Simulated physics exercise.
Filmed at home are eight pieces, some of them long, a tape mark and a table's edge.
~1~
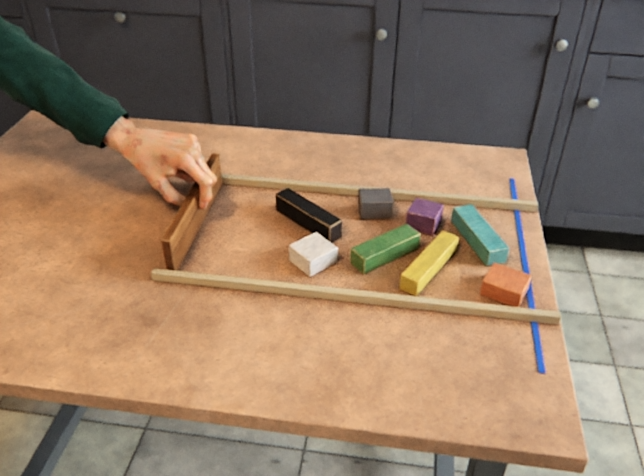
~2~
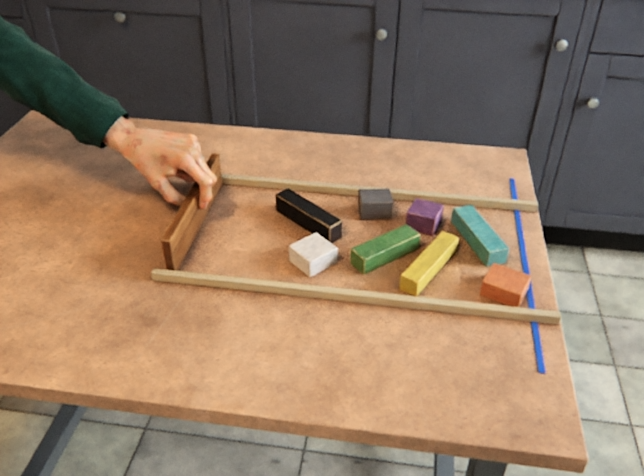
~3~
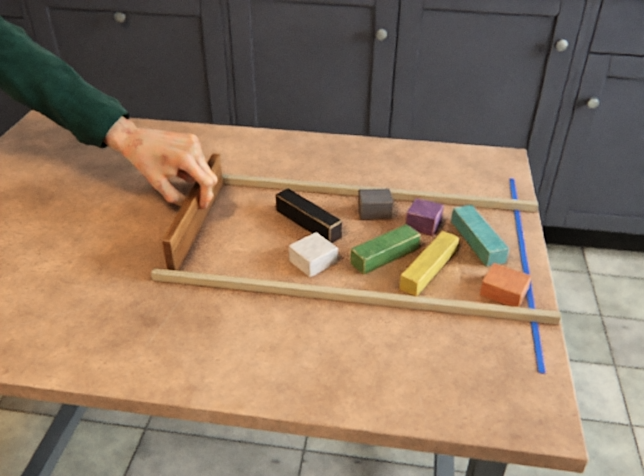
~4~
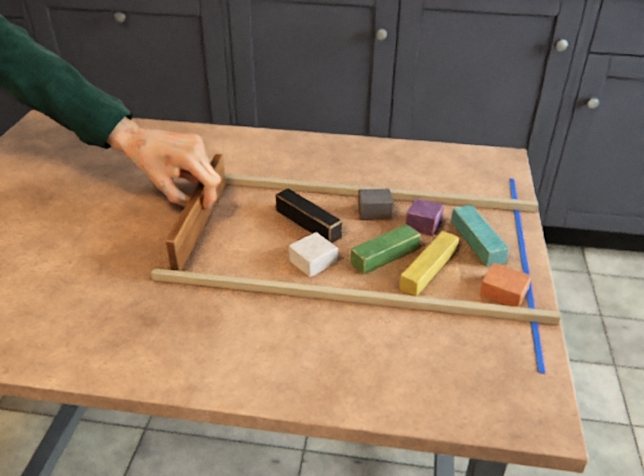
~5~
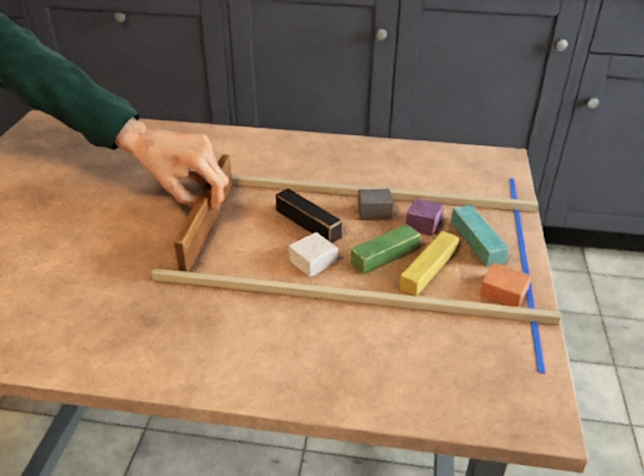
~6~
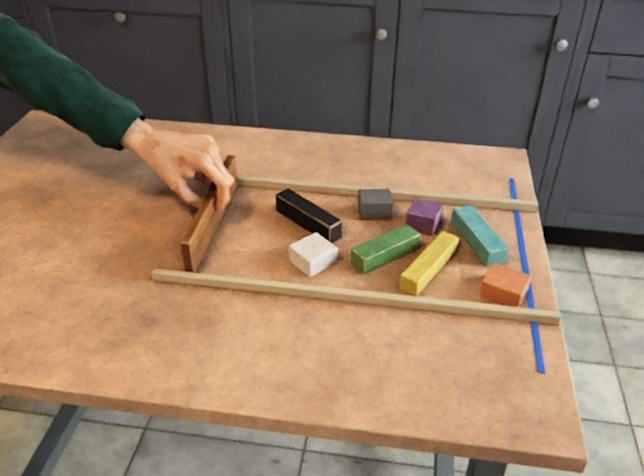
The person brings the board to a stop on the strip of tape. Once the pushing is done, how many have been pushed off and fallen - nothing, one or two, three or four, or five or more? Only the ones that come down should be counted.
The number gone is large: Five or more.
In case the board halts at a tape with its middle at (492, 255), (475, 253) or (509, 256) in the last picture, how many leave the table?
Floor tally per try: 3 / 3 / 5.
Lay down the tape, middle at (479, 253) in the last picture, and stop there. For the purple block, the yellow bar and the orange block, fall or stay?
The purple block is still there. The yellow bar is gone. The orange block is gone.
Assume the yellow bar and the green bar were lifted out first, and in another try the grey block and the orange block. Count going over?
Counts - first: 3, second: 4.
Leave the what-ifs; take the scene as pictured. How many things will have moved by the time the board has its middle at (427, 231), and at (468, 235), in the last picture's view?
Answer - first 8, then 8.
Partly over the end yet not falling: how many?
It would come to 1.
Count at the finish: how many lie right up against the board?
The count comes out at 1.
Soon after, none off yet; orange block at rest near (506, 285); turquoise bar at rest near (479, 234); yellow bar at rest near (430, 262).
In the end, the number that fall off is five or more; gone, black stick, grey block, green bar, purple block, yellow bar, turquoise bar and orange block.
